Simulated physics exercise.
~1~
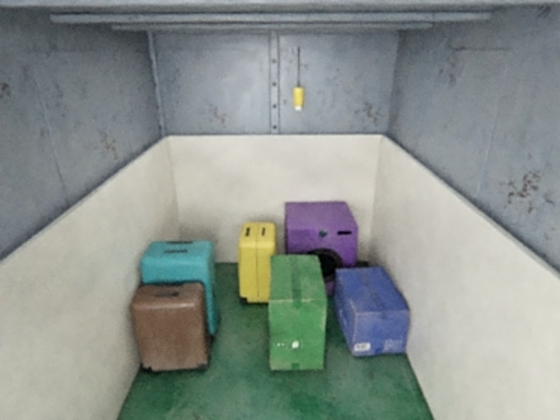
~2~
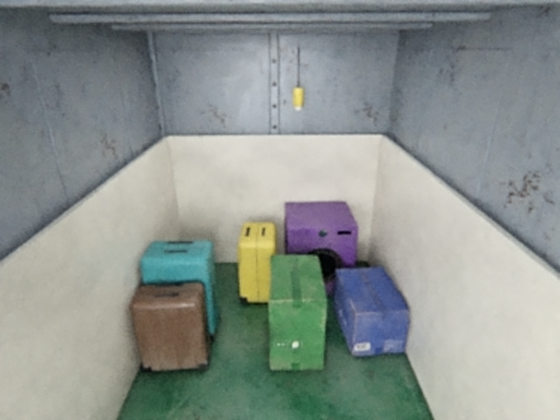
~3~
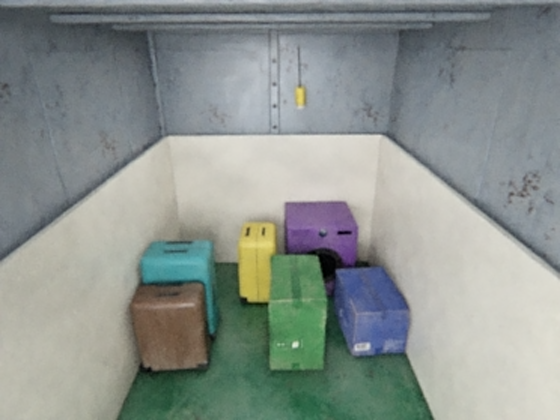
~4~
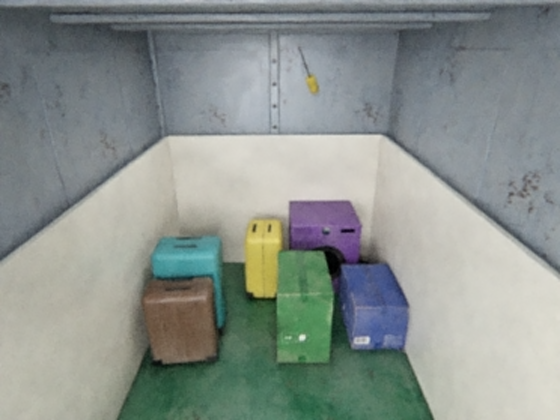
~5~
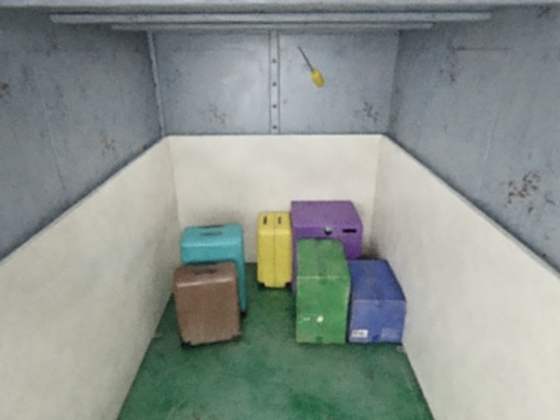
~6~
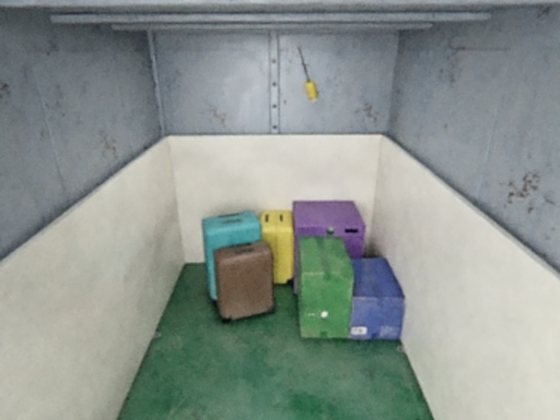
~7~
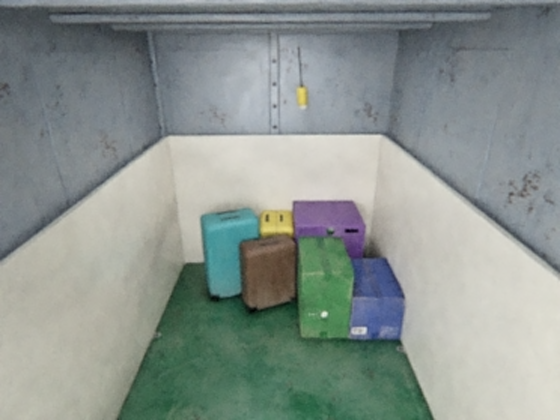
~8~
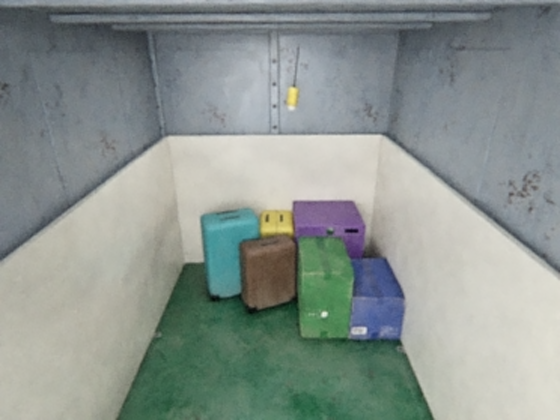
The video shows suitcases and boxes standing in a van's load bay as a hanging yellow lamp swings; the brown, turquoise and yellow cases and green box slide rightward and toward the back wall, the blue box shifting slightly, and all end upright, clustered beside the purple appliance.
